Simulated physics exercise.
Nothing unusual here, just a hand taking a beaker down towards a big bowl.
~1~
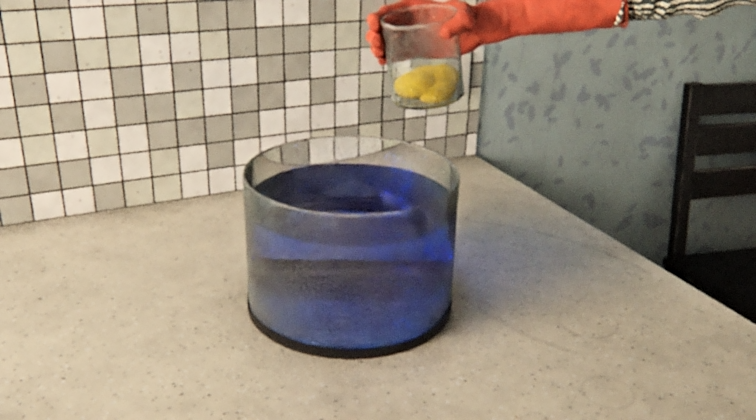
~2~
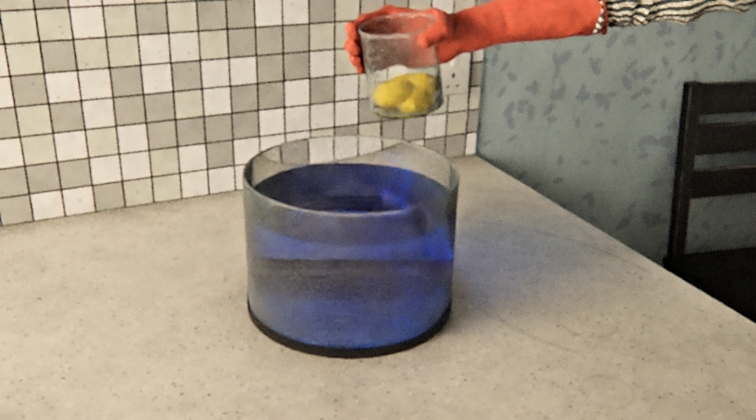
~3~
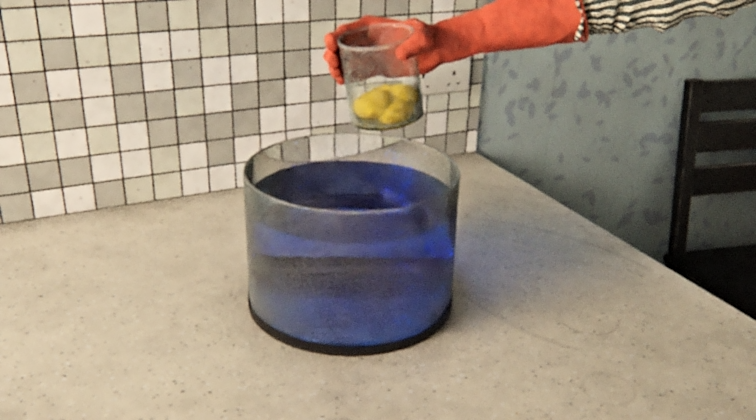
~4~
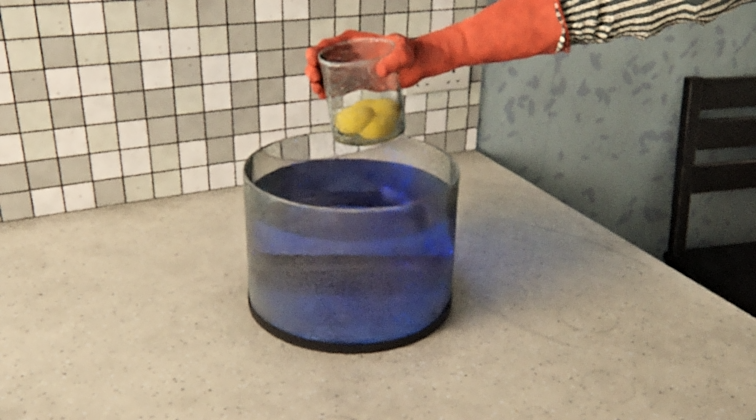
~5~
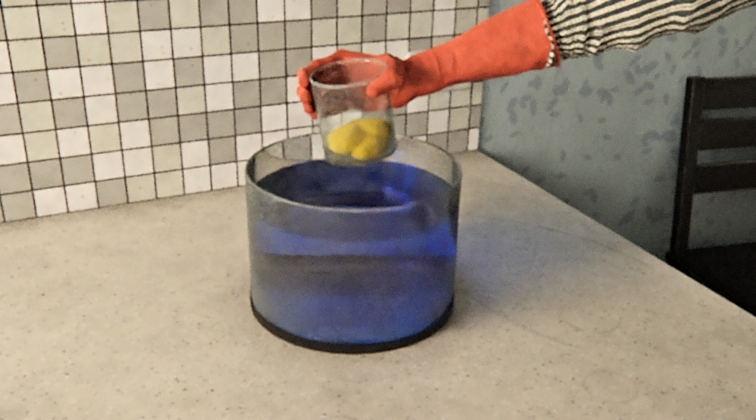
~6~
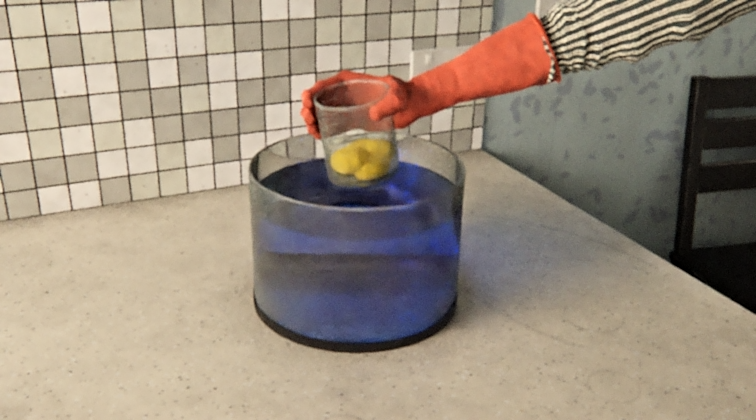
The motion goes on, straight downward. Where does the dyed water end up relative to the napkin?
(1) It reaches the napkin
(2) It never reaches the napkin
It reaches the napkin.
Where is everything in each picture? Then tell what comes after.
The first frame shows beaker (424, 55) mouth up; above the big bowl.
The second frame shows beaker (402, 64) mouth up; napkin (406, 93); coming down.
The third frame shows beaker (382, 75) mouth up; lower.
The fourth frame shows beaker (363, 90) mouth up; napkin (368, 119); lower still.
The fifth frame shows beaker (355, 111) mouth up; close to the surface.
The sixth frame shows beaker (358, 132) mouth up; napkin (362, 159); just over the surface.
Soon after, the beaker enters the dyed water.
Later, dyed water pours in as the air escapes.
In the end, the beaker is under, flooded, and the napkin is wet.
